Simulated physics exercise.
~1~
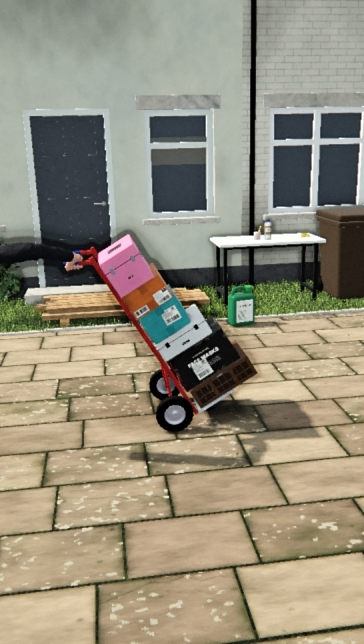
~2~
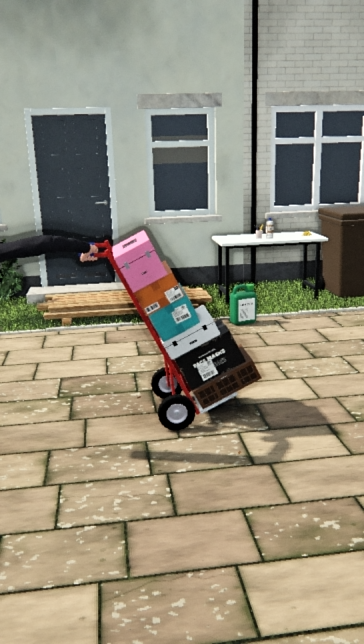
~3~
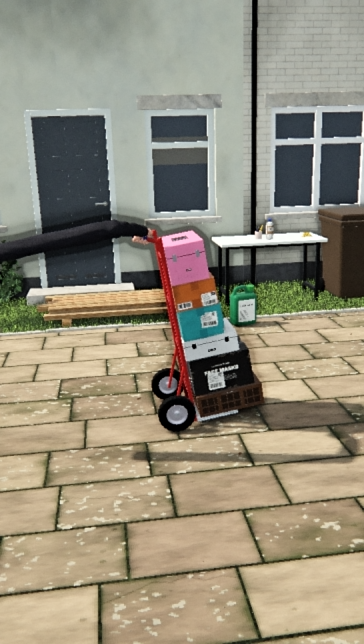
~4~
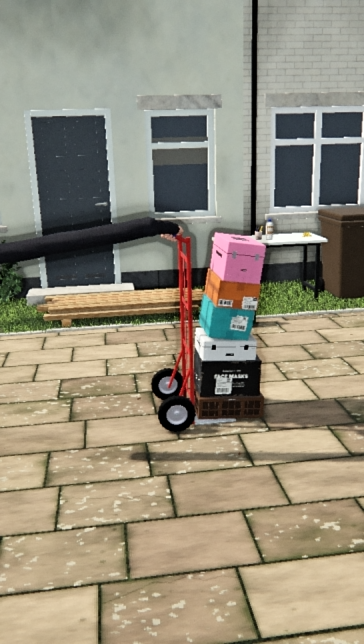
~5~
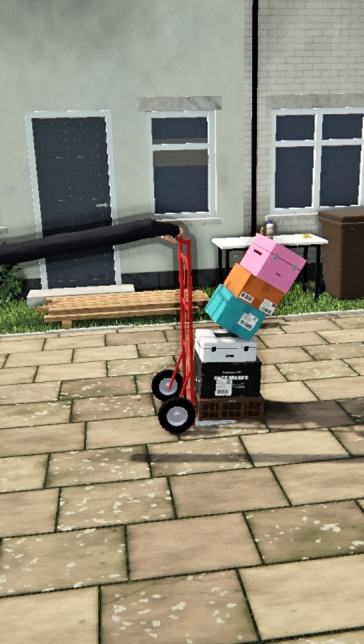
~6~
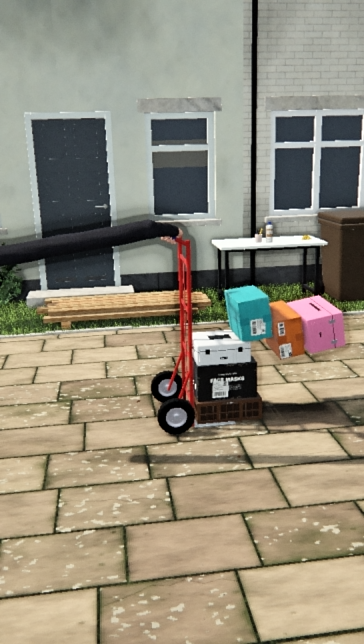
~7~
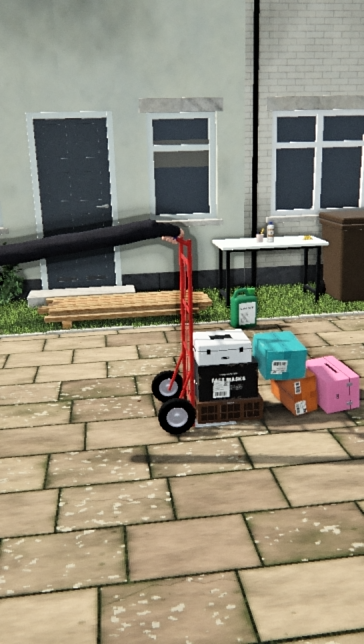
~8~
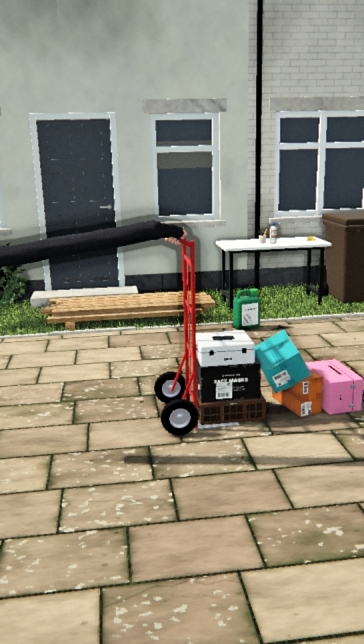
On a paved yard outside a house, a dark-sleeved arm swings a leaning red hand truck upright, and the pink, orange and turquoise boxes topple off to the right onto the paving, while the white, black and brown ones stay stacked on the truck.
